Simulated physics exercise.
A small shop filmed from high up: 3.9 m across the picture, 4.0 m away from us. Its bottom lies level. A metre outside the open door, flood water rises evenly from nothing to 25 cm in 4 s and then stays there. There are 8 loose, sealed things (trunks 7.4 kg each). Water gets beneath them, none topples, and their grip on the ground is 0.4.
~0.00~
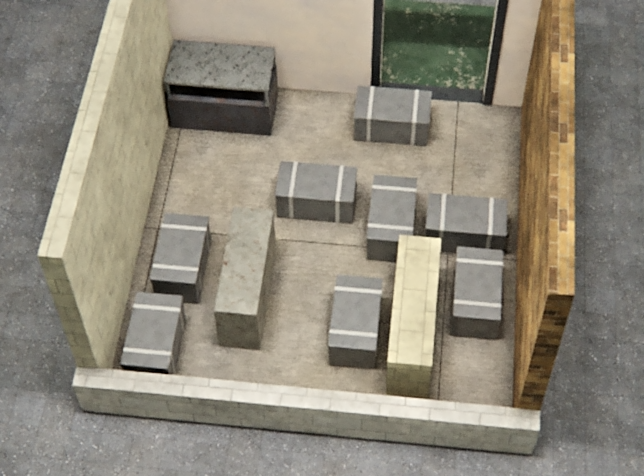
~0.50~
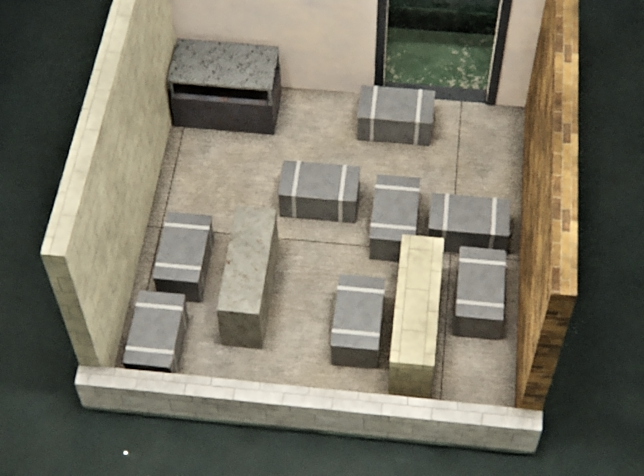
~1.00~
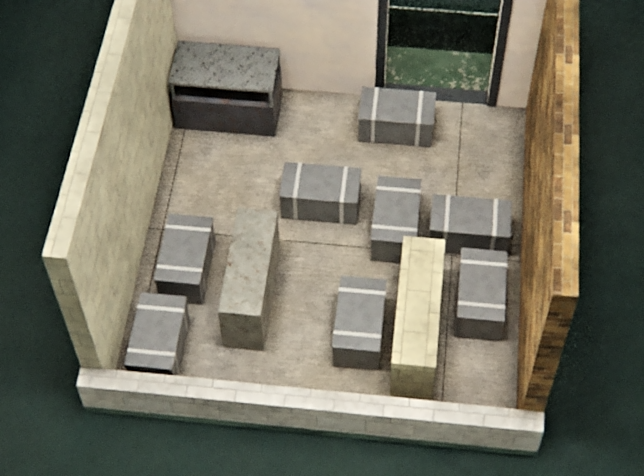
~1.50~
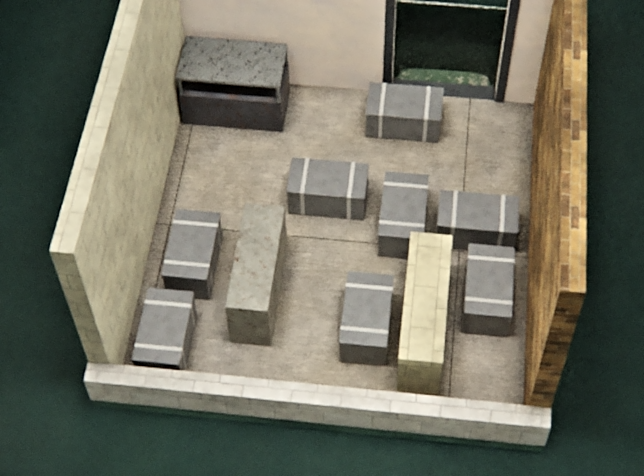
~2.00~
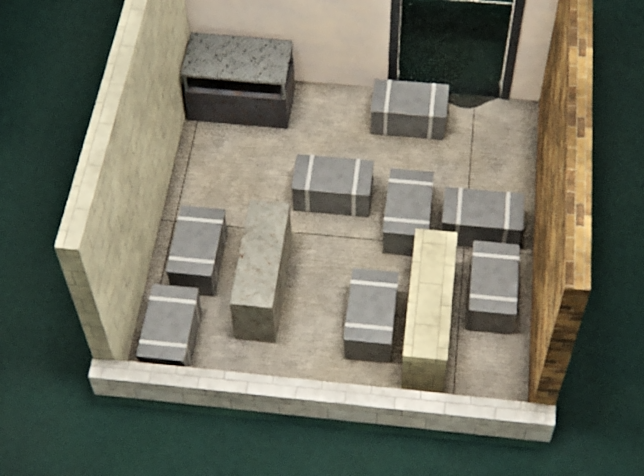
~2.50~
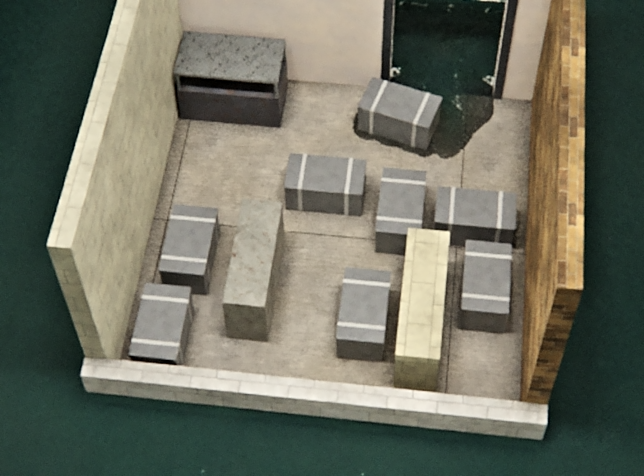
In a small shop seen from above, dark green water surrounded the walls and then crept in through the open doorway, where the nearest grey trunk turned slightly while the others stayed still.
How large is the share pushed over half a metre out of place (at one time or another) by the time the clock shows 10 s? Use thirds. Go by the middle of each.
That comes to two thirds or more.
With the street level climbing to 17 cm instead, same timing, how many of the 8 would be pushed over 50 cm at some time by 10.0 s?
In that case 5 of them.
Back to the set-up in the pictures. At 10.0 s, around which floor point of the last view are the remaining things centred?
At about (285, 274).
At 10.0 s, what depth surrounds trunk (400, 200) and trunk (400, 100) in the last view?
Roughly 10 and 5 cm.
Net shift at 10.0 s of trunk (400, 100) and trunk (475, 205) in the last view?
In turn: 150 cm, 80 cm.
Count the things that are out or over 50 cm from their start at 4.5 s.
1 of them.
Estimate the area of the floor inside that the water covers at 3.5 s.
Some 3.5 m2.
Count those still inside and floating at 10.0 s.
At that moment 8.
After 3.5 s 1 of 8 are over 50 cm from their spots; 0 afloat.
After 4.5 s 1 of 8 are over 50 cm from their spots; 3 afloat.
After 7.0 s 5 of 8 are over 50 cm from their spots; 6 afloat.
After 10.0 s 7 of 8 are over 50 cm from their spots, and 7 have been at some point; 8 afloat.
